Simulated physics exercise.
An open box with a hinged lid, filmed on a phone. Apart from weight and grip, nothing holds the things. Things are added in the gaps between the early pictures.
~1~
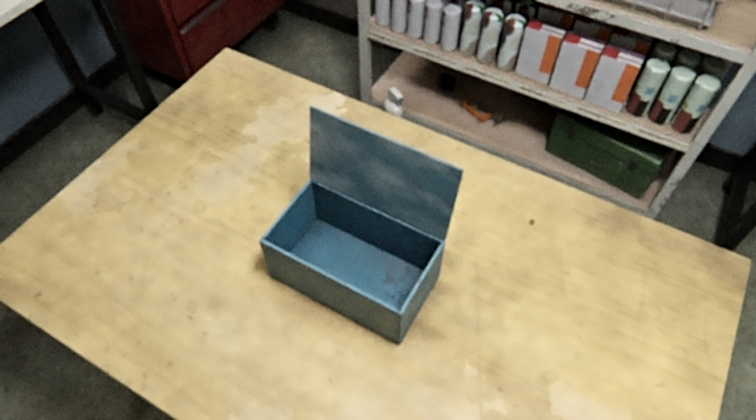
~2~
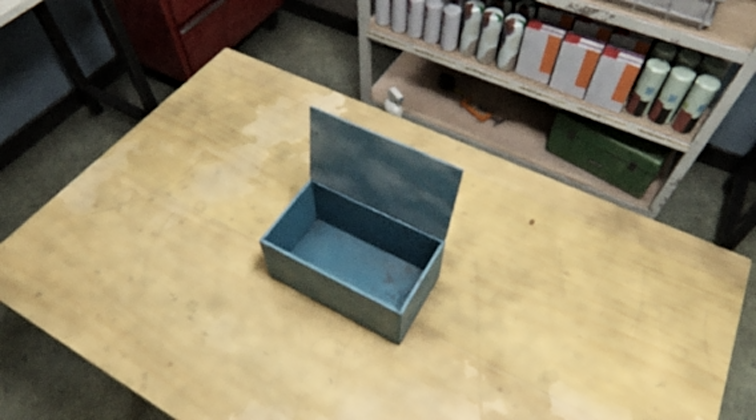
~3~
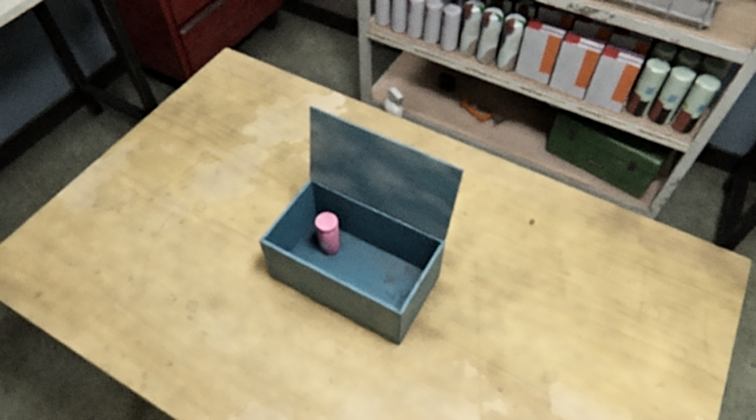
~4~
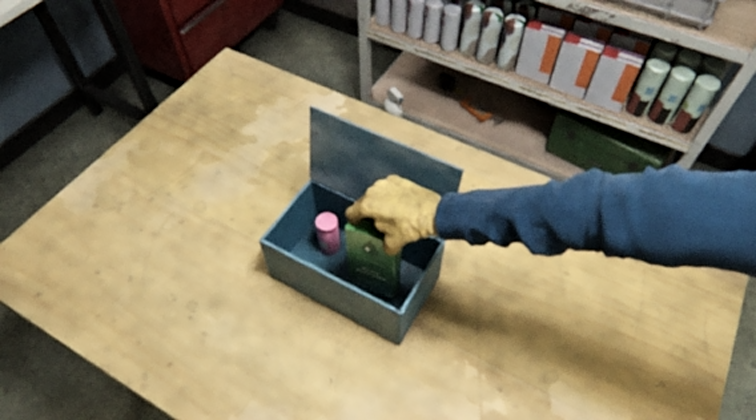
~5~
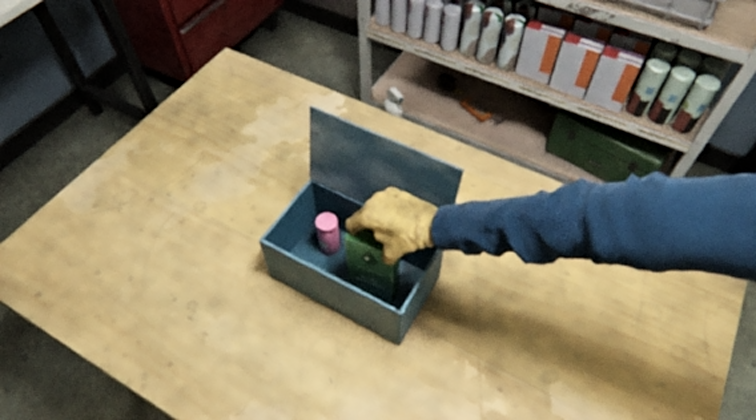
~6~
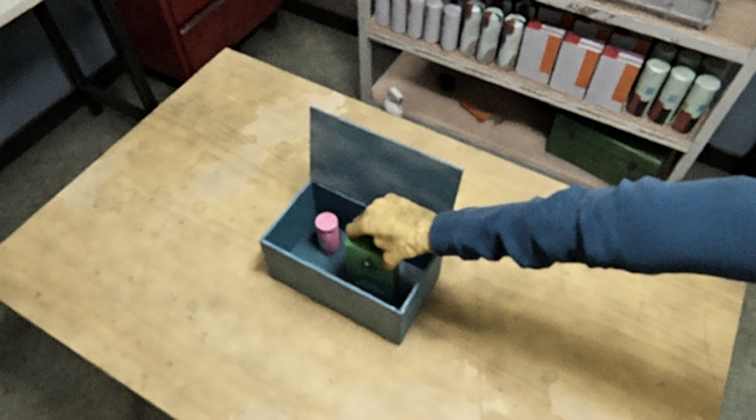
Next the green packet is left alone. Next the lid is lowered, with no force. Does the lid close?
My guess is the lid ends up unseated.
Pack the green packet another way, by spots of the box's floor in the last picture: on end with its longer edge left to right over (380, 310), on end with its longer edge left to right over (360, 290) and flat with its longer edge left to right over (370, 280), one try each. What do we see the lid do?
At first it fails to shut, the second time it fails to shut, and the third time it manages to shut.
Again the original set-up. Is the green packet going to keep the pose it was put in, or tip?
The green packet tips.
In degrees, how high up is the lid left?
Lid angle from rim - close to 20°.
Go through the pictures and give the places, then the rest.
The last thing is not in view yet, in the first picture.
The last thing is not in view yet, in the second picture.
The last thing is not in view yet; pink shaker (328, 235), in the third picture.
Coming down; green packet (375, 258); pink shaker (328, 235), in the fourth picture.
Coming down; green packet (373, 267); pink shaker (328, 235), in the fifth picture.
Put in, still held; green packet (373, 272); pink shaker (328, 235), in the sixth picture.
Then, 1.30 s after the last picture, lid 78° above the rim.
Then, 1.80 s after the last picture, lid 43° above the rim.
Then, 2.90 s after the last picture, lid 22° above the rim; green packet tipped 23° from how it was near (369, 283).
At rest, lid 22° above the rim; left askew, green packet; pink shaker in place. Seen from the same camera at the end, green packet near (369, 283).
